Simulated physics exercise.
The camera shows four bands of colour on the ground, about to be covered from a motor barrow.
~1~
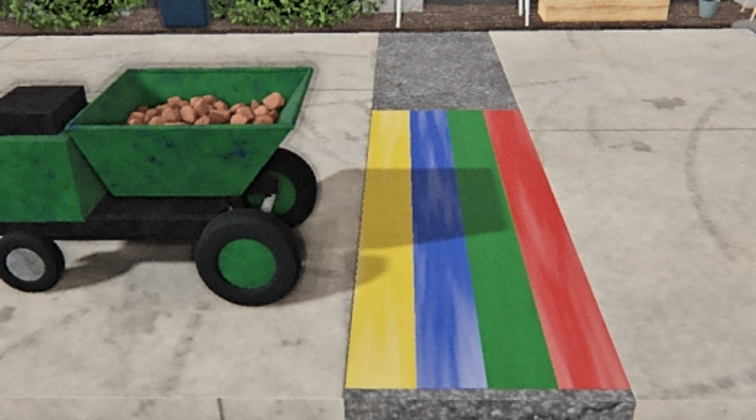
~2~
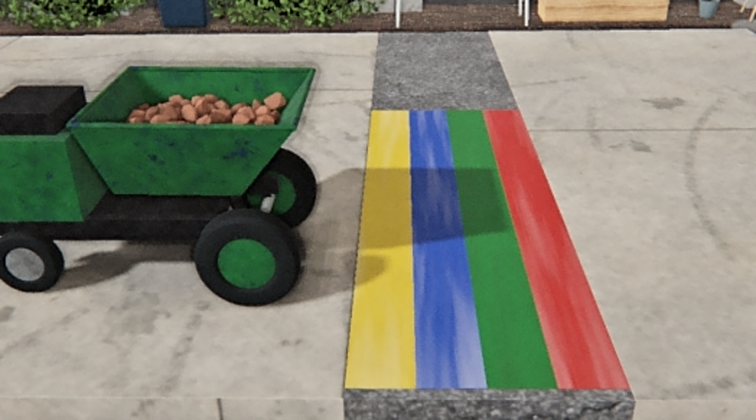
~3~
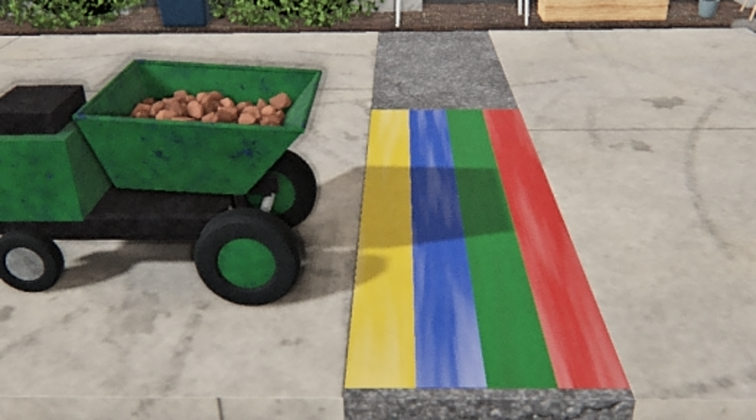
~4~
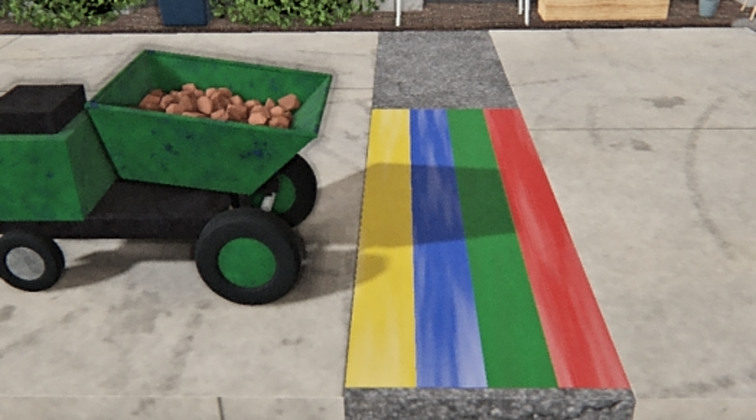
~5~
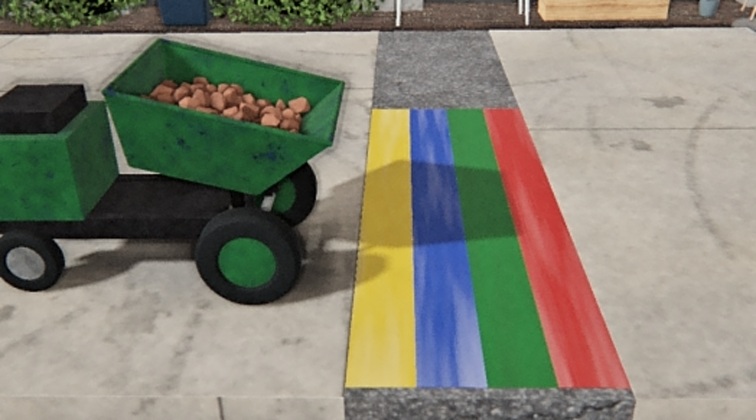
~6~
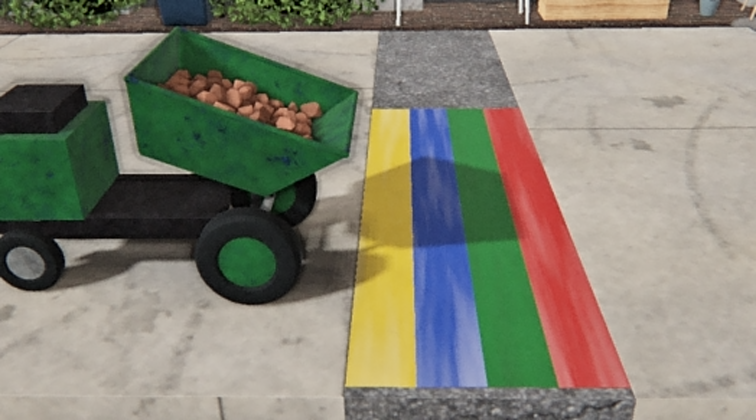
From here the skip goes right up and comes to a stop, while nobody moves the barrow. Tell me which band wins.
I would say the blue band.
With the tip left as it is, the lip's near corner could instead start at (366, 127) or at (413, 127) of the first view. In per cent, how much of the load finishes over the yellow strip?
About 0 and 0 per cent.
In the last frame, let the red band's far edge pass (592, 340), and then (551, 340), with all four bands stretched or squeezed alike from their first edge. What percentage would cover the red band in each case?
I get 10 % for the first one and 10 % for the second.
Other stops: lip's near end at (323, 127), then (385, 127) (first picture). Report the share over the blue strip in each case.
About 30 per cent, then about 0 per cent.
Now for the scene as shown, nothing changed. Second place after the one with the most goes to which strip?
Just behind the leader sits the green strip.
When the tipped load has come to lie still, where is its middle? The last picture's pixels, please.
I'd mark it at roughly (457, 253).
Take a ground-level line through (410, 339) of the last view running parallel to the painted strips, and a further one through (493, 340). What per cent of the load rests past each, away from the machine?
Near 70 % and near 20 %, in that order.
Shortly afterwards, skip tipped steeply; the whole lot in the skip.
Next, skip tipped right over; near two thirds in the skip; only a few over the yellow strip; near a quarter over the blue strip; only a few over the green strip.
Some moments later, skip tipped right over; near a third in the skip; only a few over the yellow strip; near a third over the blue strip; near a quarter over the green strip; a little over the red strip.
In the end, skip tipped right over; near a third in the skip; a little over the yellow strip; near a third over the blue strip; near a quarter over the green strip; a little over the red strip.
